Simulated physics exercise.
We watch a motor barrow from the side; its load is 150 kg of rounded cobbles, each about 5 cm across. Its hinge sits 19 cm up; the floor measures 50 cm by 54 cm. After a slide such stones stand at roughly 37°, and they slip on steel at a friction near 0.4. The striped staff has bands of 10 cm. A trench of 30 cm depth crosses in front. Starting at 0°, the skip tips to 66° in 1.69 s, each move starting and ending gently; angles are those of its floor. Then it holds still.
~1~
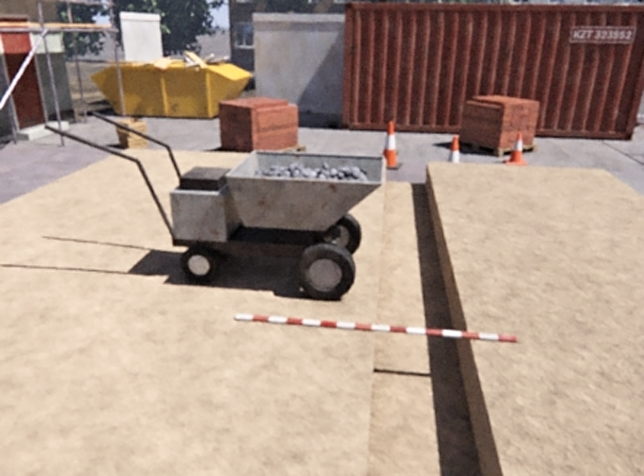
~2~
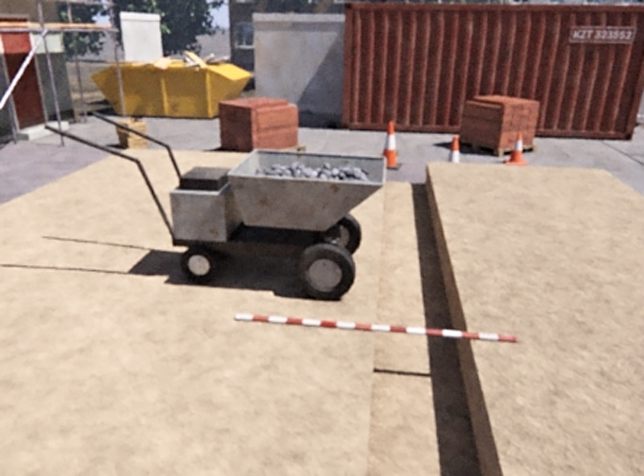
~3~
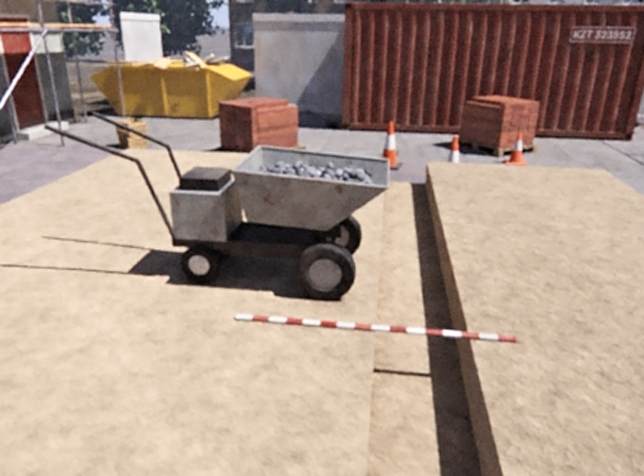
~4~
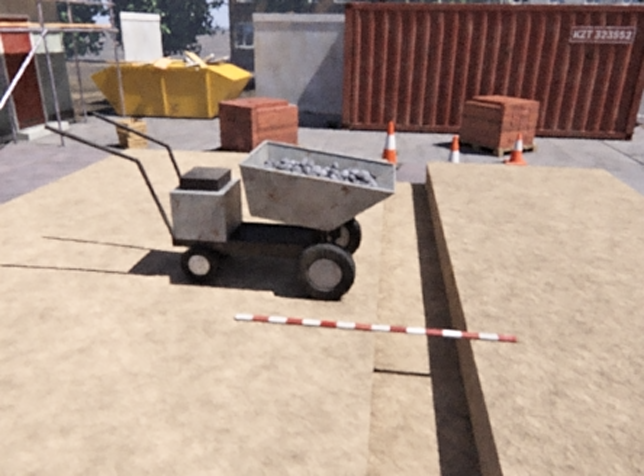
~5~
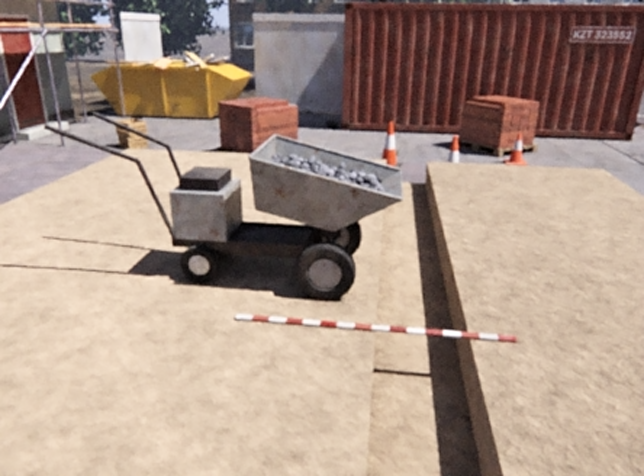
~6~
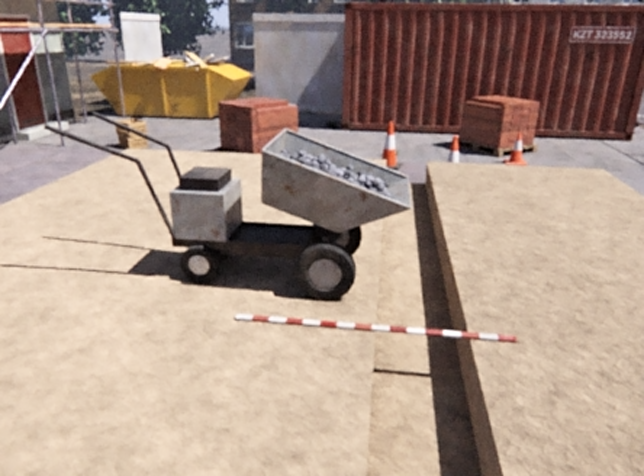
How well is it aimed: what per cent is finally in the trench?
Some 69 per cent of it.
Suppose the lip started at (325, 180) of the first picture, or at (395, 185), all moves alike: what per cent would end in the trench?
About 100 and 50 per cent.
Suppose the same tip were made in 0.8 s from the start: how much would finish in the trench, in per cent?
It would be near 55 per cent.
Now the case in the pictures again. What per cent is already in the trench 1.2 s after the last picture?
About 25 per cent by then.
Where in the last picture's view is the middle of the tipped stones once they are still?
Their middle is at about (442, 310).
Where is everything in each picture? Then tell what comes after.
The skip is at 0°, its lip at (382, 184); the top of the load is at (323, 172), in the first frame.
Lip at (384, 185), floor tilted 1°, highest stones at (325, 172), in the second frame.
The skip is at 4°, its lip at (388, 188); the top of the load is at (310, 171), in the third frame.
Lip at (395, 193), floor tilted 8°, highest stones at (294, 167), in the fourth frame.
The skip is at 13°, its lip at (403, 200); the top of the load is at (292, 163), in the fifth frame.
The skip is at 19°, its lip at (411, 208); the top of the load is at (291, 157), in the sixth frame.
Then, 0.7 s after the last picture the floor is at 56°, 100 % in the skip; the foremost stones are at (435, 254).
Then, 1.2 s after the last picture the floor is at 66°, 59 % in the skip, 26 % in the trench, 15 % past the trench; the foremost stones are at (506, 281).
Then, 1.5 s after the last picture the floor is at 66°, 25 % in the skip, 44 % in the trench, 30 % past the trench; the foremost stones are at (552, 285).
Then, 3.5 s after the last picture the floor is at 66°, 0 % in the skip, 69 % in the trench, 31 % past the trench; the foremost stones are at (568, 283).
